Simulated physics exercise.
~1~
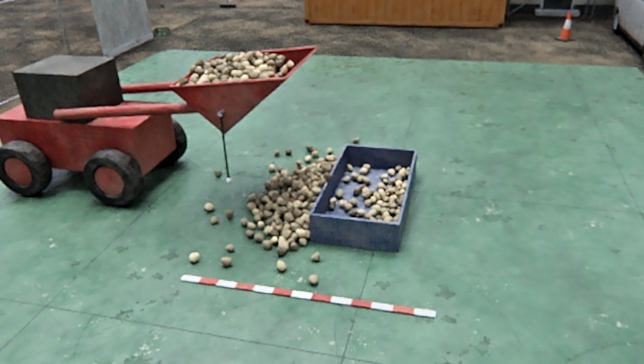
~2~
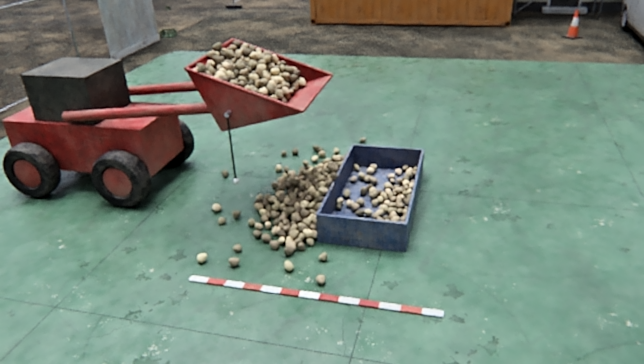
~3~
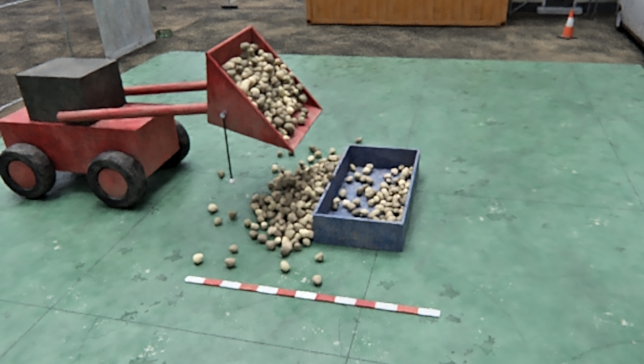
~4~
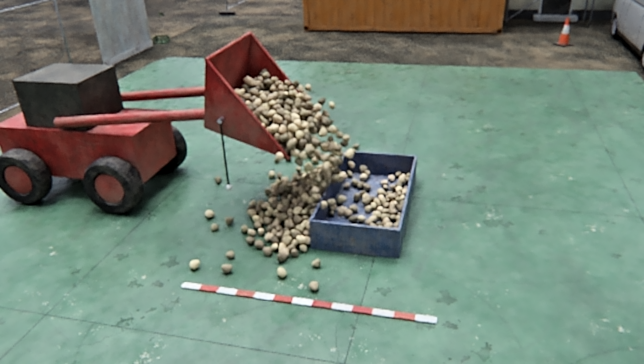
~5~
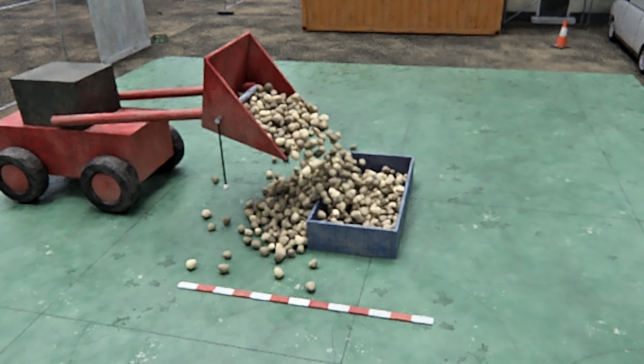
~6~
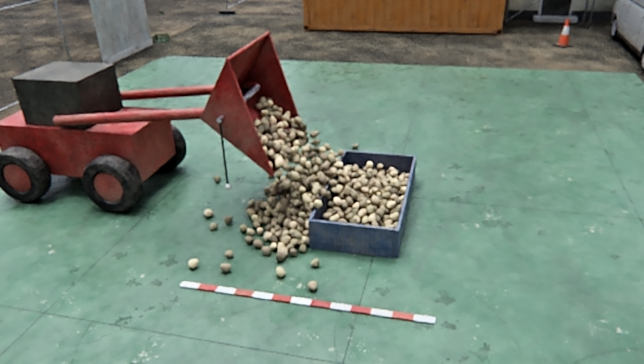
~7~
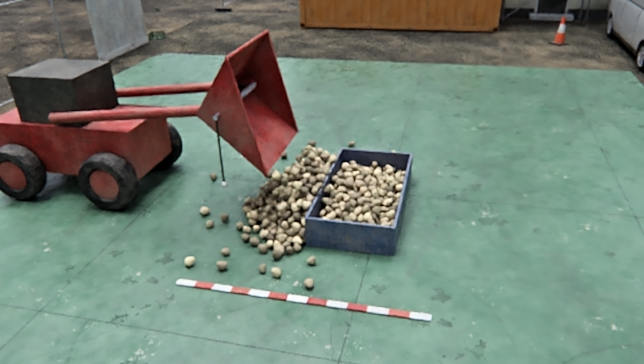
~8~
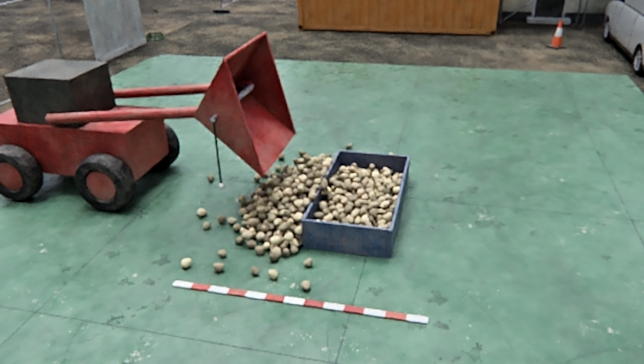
A green floor in a yard or hall is seen from slightly above, with a dark strip, an orange-brown container and a traffic cone behind. At left stands a red loader with a dark box on top, its raised red bucket full of pale rounded stones. More stones lie loose before a blue bin at centre, partly filled, with a red-and-white staff in front. The bucket tips forward in stages, and stones pour down onto the pile and into the bin. Finally the bucket hangs empty, the bin is much fuller, and a larger heap rests against its left side.
